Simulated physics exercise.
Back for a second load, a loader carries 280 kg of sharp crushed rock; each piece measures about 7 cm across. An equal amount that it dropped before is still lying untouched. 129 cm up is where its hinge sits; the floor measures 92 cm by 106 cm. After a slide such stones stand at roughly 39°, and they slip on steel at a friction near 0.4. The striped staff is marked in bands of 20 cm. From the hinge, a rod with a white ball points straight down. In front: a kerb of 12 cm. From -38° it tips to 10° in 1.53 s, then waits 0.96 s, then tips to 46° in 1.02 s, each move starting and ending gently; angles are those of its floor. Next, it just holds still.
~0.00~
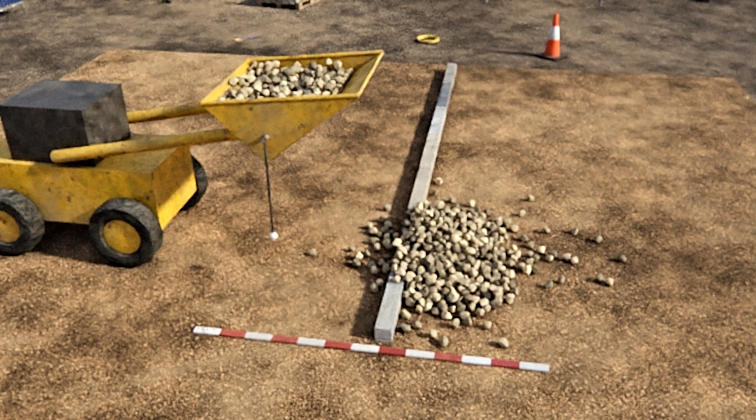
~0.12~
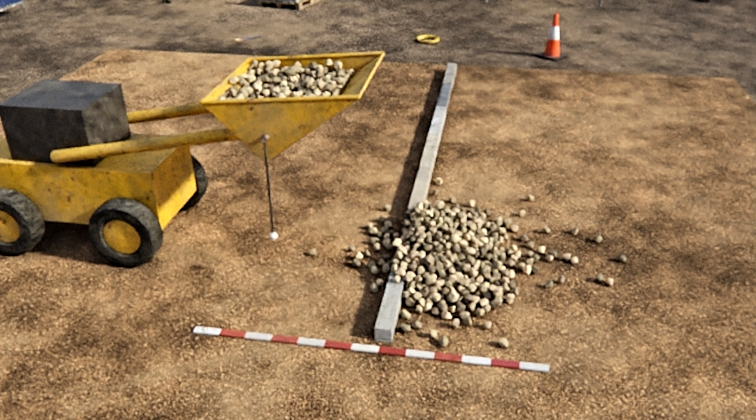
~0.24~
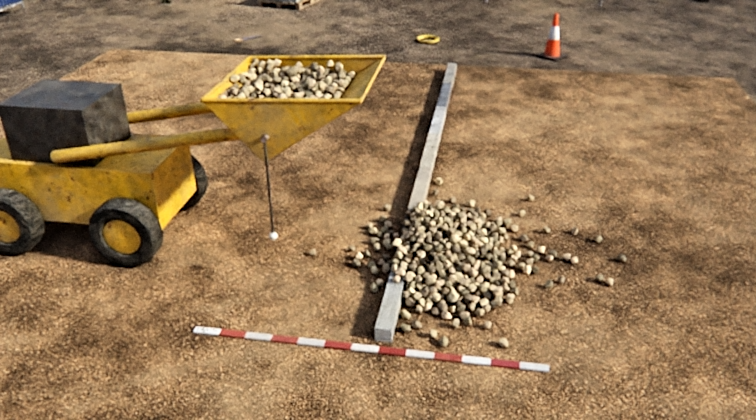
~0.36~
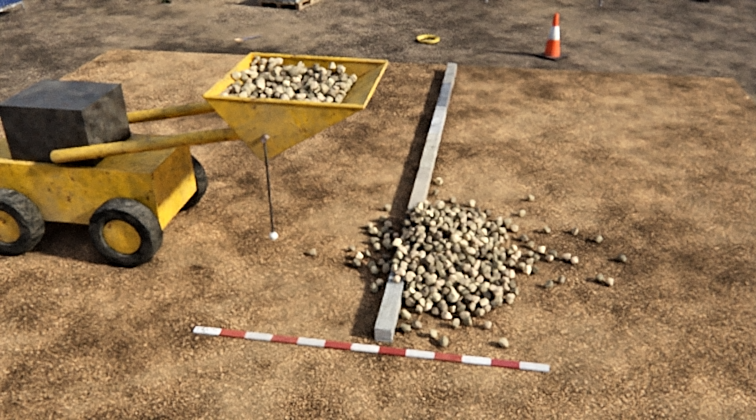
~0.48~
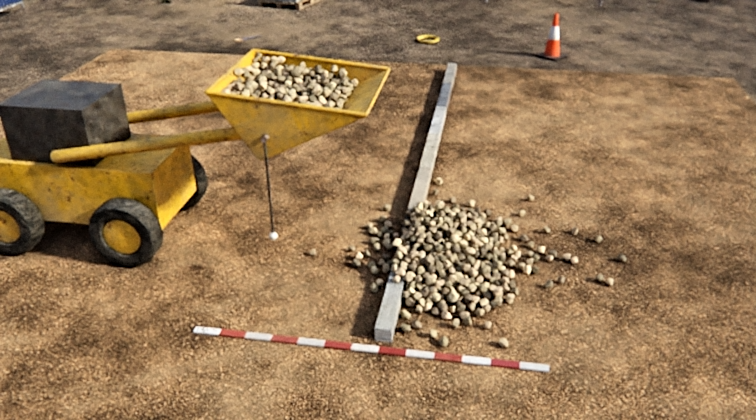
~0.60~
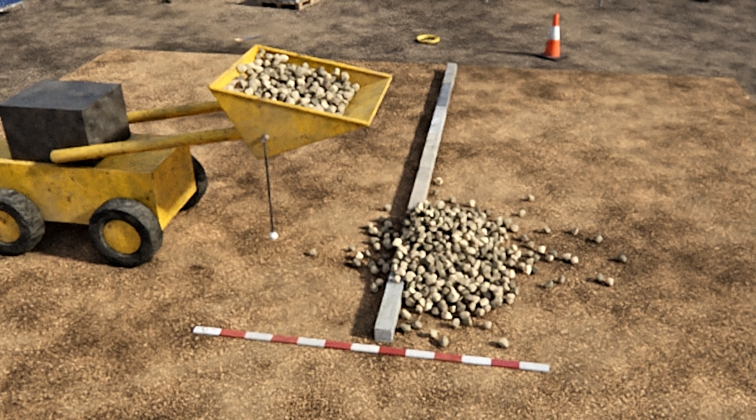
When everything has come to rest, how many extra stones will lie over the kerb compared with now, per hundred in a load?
About 8 per hundred.
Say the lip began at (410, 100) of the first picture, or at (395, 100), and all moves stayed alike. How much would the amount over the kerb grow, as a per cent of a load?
Near 70 in a hundred, then near 45 in a hundred.
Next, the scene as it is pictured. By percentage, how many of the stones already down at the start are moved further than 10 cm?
The answer is about 0 per cent.
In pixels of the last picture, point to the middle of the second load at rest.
Around (378, 243) in the last picture.
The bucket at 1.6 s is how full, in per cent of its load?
Near 100 per cent of the load is held.
After 1.1 s the floor is at 3°; in per cent of one load, 100 in the bucket, 10 on this side of the kerb, 90 over the kerb; the foremost stones are at (588, 260).
After 1.6 s the floor is at 10°; in per cent of one load, 100 in the bucket, 10 on this side of the kerb, 90 over the kerb; the foremost stones are at (588, 260).
After 4.0 s the floor is at 46°; in per cent of one load, 0 in the bucket, 104 on this side of the kerb, 96 over the kerb; the foremost stones are at (588, 260).
After 6.5 s the floor is at 46°; in per cent of one load, 0 in the bucket, 102 on this side of the kerb, 98 over the kerb; the foremost stones are at (588, 260). Net gain over the kerb, 8.
